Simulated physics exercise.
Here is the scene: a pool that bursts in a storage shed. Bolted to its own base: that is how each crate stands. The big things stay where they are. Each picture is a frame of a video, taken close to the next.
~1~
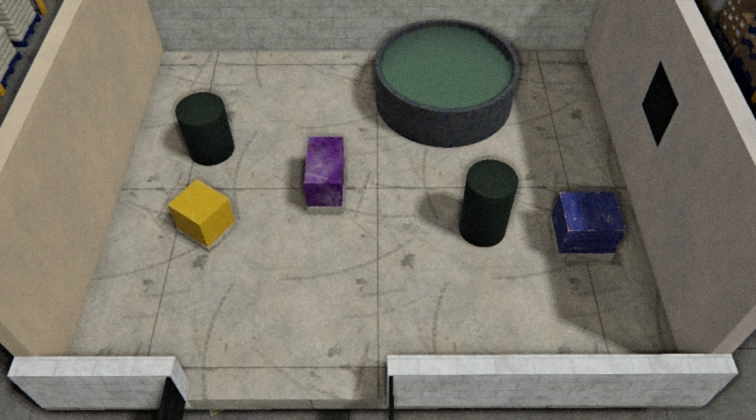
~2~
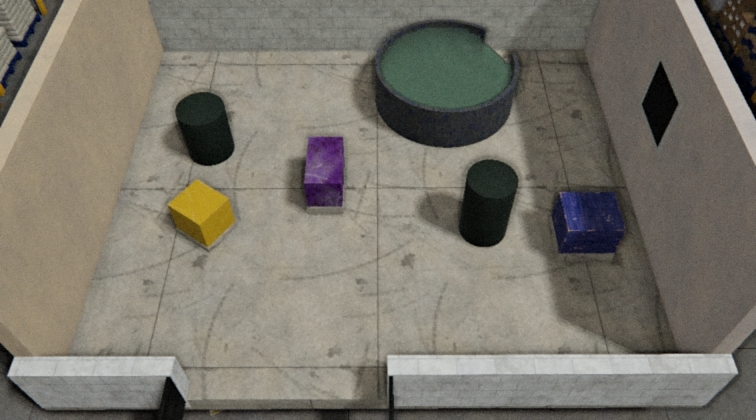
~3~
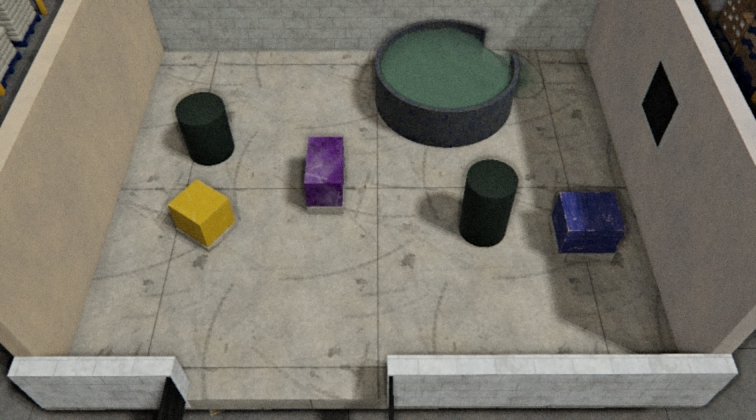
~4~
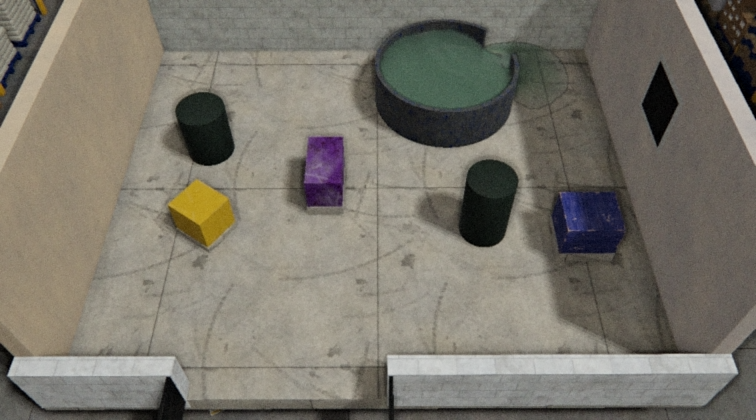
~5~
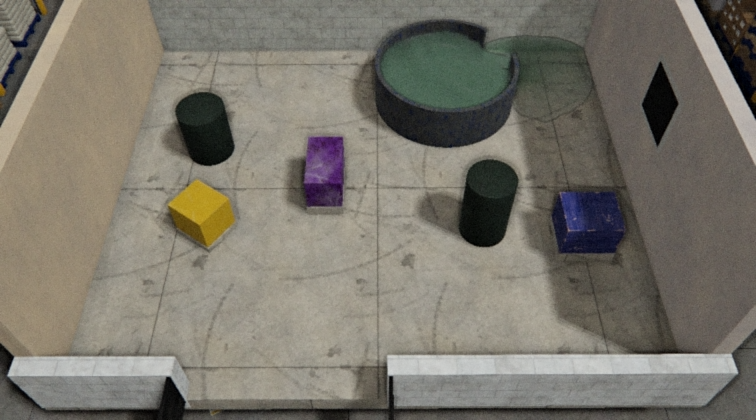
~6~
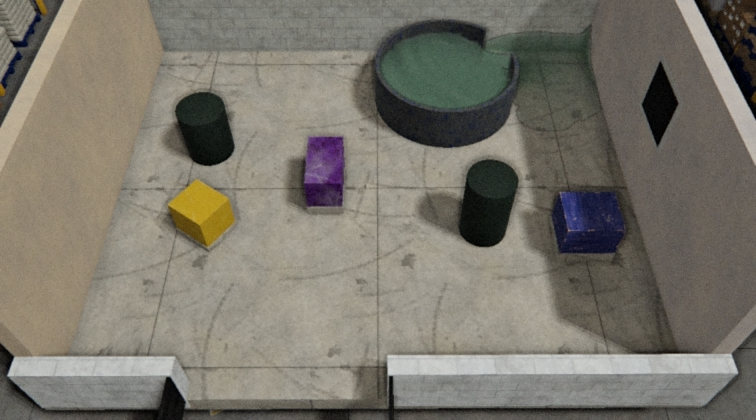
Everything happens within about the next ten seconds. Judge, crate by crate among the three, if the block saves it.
My prediction: The purple crate is missed by the water, the blue crate is reached by the water, the yellow crate is missed by the water.
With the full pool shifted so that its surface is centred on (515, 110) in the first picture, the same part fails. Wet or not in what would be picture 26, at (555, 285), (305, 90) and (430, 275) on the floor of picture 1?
Results in order - left untouched, swamped, left untouched.
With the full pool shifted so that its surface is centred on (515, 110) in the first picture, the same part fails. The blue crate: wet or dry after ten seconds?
I reckon the blue crate is unharmed.
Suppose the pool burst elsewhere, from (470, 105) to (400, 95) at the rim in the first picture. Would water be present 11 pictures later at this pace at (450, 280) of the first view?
Swamped.
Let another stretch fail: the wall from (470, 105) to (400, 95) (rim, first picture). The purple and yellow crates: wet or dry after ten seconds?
As I see it, purple crate is doused and yellow crate stays clear.
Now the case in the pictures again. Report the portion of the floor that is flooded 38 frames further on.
Roughly 65 percent, I'd say.
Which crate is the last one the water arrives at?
Easy - the crate marked yellow.
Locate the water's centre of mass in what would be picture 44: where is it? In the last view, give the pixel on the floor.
Estimate: (482, 153).
A moment on, water covers 5 % of the floor; the purple crate not reached, the blue crate not reached, the yellow crate not reached.
Next, water covers 15 % of the floor; the purple crate not reached, the blue crate water round its plinth, the yellow crate not reached.
Then, water covers 35 % of the floor; the purple crate not reached, the blue crate water round its plinth, the yellow crate not reached.
Later, water covers 65 % of the floor; the purple crate water round its plinth, the blue crate water round its plinth, the yellow crate water round its plinth.
In the end, water covers 95 % of the floor; the purple crate stayed above the water, the blue crate was topped, the yellow crate stayed above the water.
